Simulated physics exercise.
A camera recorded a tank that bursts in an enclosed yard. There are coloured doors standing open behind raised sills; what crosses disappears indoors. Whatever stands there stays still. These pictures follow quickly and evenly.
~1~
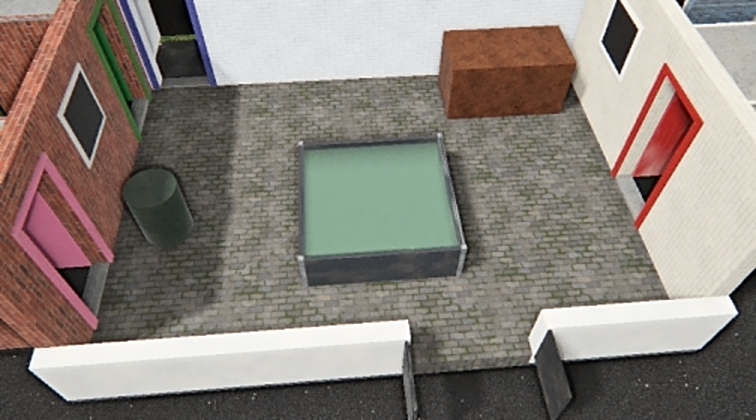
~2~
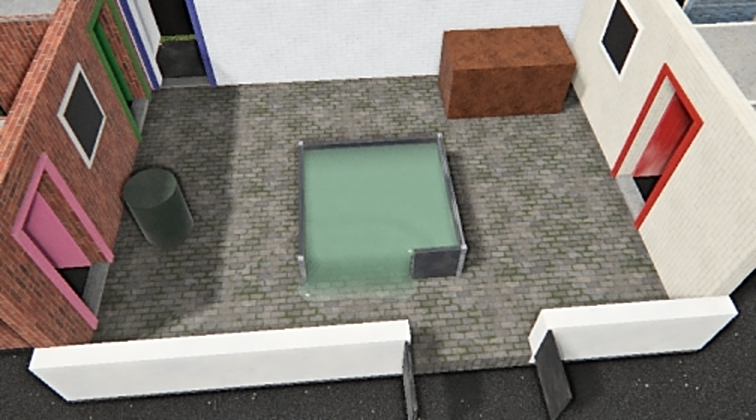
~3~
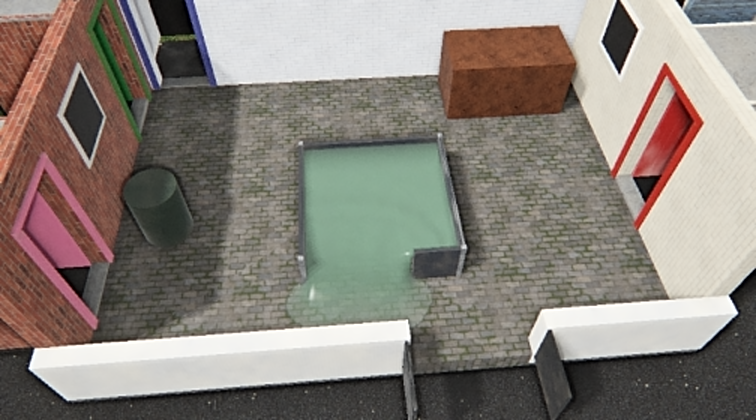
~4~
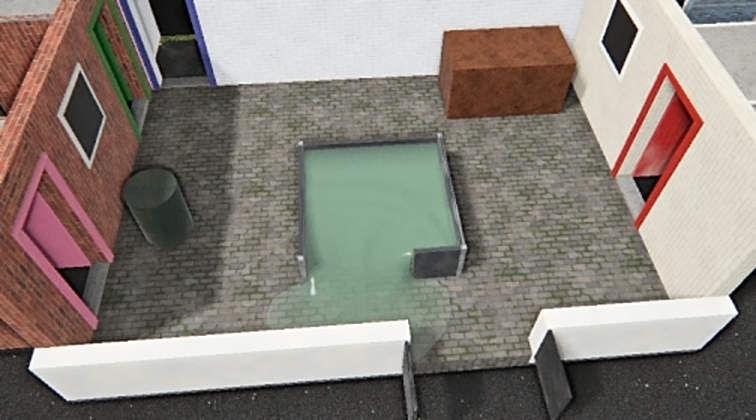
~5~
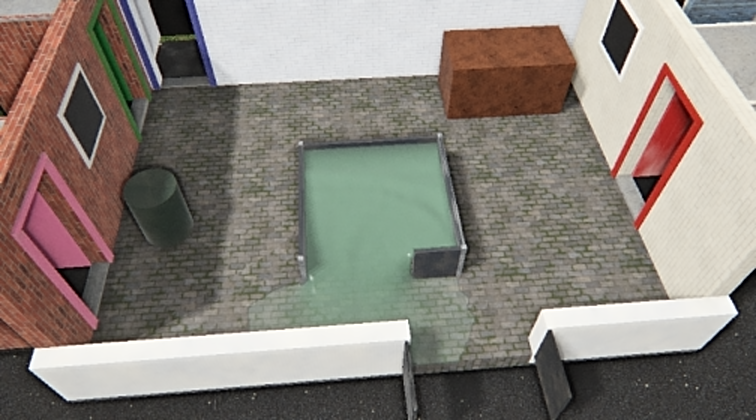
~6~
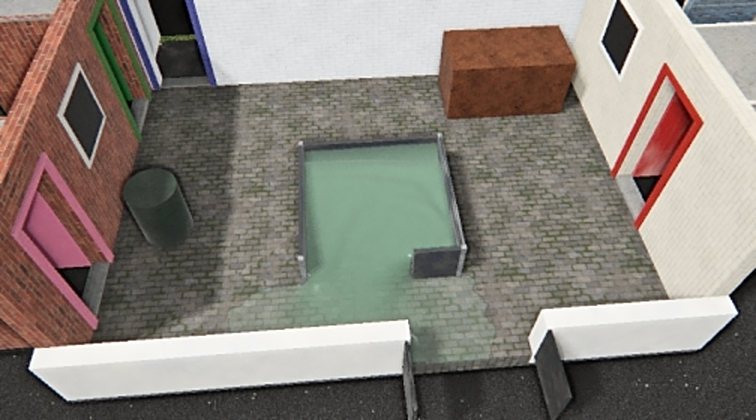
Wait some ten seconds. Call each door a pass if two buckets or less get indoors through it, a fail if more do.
Blue door: Fail, pink door: Fail, red door: Pass, green door: Pass.
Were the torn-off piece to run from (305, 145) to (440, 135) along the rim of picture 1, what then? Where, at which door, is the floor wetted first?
The blue door.
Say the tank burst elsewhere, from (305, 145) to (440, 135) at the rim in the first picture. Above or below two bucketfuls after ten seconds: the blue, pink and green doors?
Then: Blue takes more, pink lets less in, green goes over.
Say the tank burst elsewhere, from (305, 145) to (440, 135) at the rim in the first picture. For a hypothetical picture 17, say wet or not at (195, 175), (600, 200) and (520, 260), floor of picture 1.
The first spot is spared, the second spared and the third spared.
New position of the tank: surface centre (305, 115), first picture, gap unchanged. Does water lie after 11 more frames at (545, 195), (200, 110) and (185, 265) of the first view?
In order: Untouched, untouched, submerged.
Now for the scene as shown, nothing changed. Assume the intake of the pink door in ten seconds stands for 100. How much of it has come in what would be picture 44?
Close to 80 %.
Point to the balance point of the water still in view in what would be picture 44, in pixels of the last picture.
The balance point is around (343, 240).
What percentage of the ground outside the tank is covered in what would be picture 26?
It comes to roughly 40 in a hundred.
A moment on, water covers 15 % of the floor; the blue door not reached, the pink door not reached, the red door not reached, the green door not reached.
Next, water covers 30 % of the floor; the blue door not reached, the pink door under two buckets in, the red door not reached, the green door not reached.
Then, water covers 40 % of the floor; the blue door not reached, the pink door far over two buckets in, the red door wet at the sill, nothing in, the green door not reached.
Later, water covers 70 % of the floor; the blue door over two buckets in, the pink door far over two buckets in, the red door wet at the sill, nothing in, the green door wet at the sill, nothing in.
In the end, water covers 90 % of the floor; the blue door over two buckets in, the pink door far over two buckets in, the red door wet at the sill, nothing in, the green door wet at the sill, nothing in.
